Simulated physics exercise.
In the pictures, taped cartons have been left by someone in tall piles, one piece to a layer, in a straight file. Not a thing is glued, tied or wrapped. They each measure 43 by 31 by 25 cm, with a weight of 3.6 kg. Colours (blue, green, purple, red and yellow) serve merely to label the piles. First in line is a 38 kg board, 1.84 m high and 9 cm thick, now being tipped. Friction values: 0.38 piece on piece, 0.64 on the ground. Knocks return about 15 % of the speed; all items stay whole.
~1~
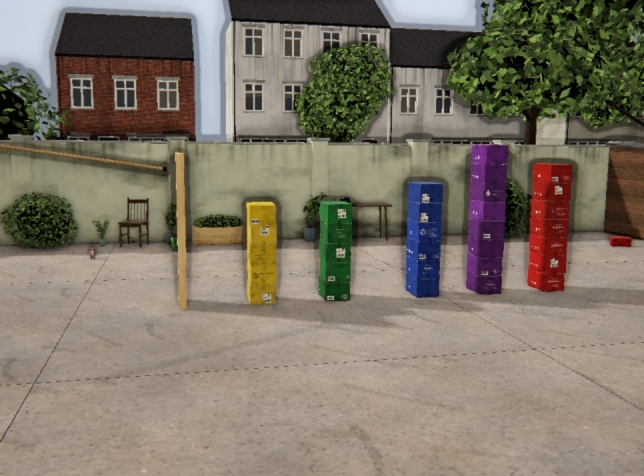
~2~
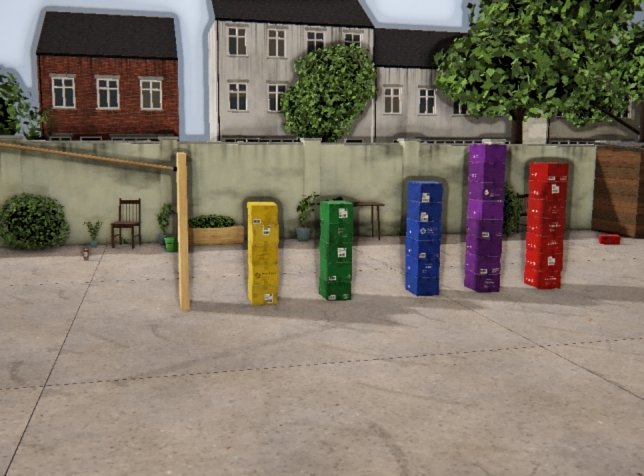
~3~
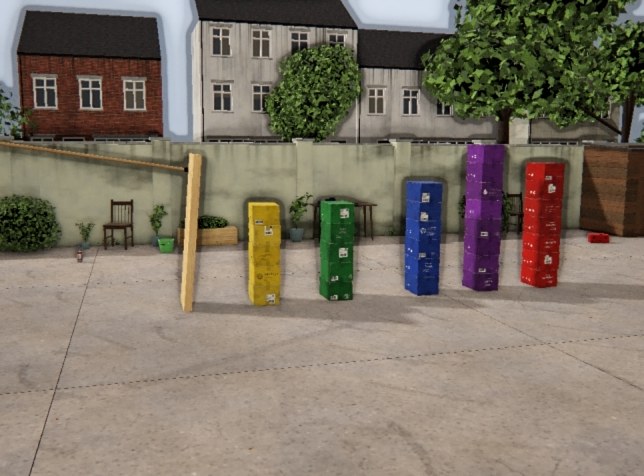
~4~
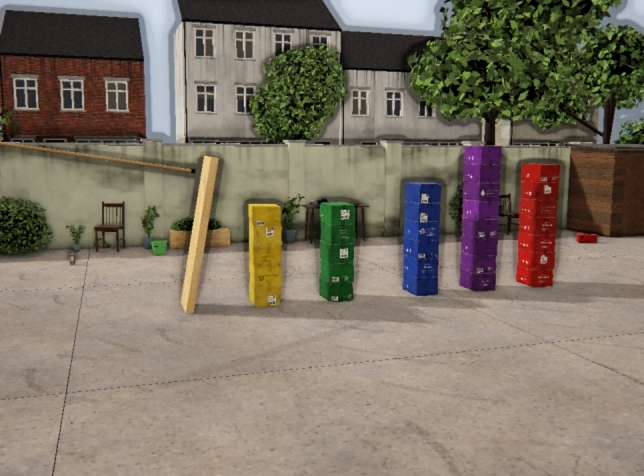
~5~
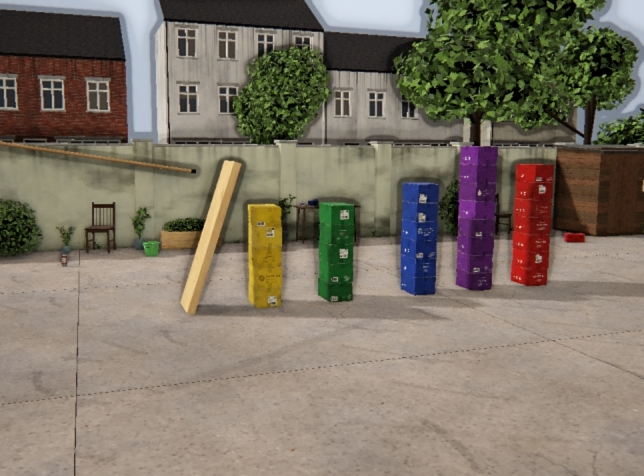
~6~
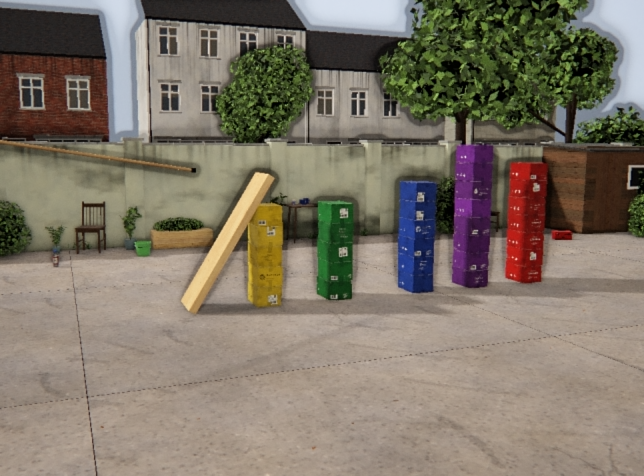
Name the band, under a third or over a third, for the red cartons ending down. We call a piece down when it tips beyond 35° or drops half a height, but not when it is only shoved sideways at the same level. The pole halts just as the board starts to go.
Over a third.
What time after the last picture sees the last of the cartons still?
At about 6.0 s.
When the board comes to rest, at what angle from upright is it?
Around 75 degrees, give or take.
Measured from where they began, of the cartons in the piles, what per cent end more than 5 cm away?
95 % shifted.
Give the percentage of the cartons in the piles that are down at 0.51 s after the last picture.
15 per cent at that moment.
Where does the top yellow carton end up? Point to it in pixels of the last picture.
It settles close to (375, 264) in the last view.
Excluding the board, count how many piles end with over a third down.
Total count: 5.
Then, 0.51 s after the last picture, board 64° from upright; none of the 7 red cartons down (4 of 31 in all colours); top red carton unmoved; top green carton leaning 13°.
Then, 1.73 s after the last picture, board 76° from upright; none of the 7 red cartons down (8 of 31 in all colours); top red carton unmoved; top green carton on its side.
Then, 2.91 s after the last picture, board 76° from upright; none of the 7 red cartons down (22 of 31 in all colours); top red carton leaning 23°, 11 cm lower; top green carton upside down.
Then, 3.39 s after the last picture, board 76° from upright; 7 of the 7 red cartons down (29 of 31 in all colours); top red carton on its side; top green carton upside down.
At rest, board 76° from upright; 7 of the 7 red cartons down (29 of 31 in all colours); top red carton upside down; top green carton upside down. That is 100 per cent. As the last picture would show them, middles, top green carton near (472, 290).
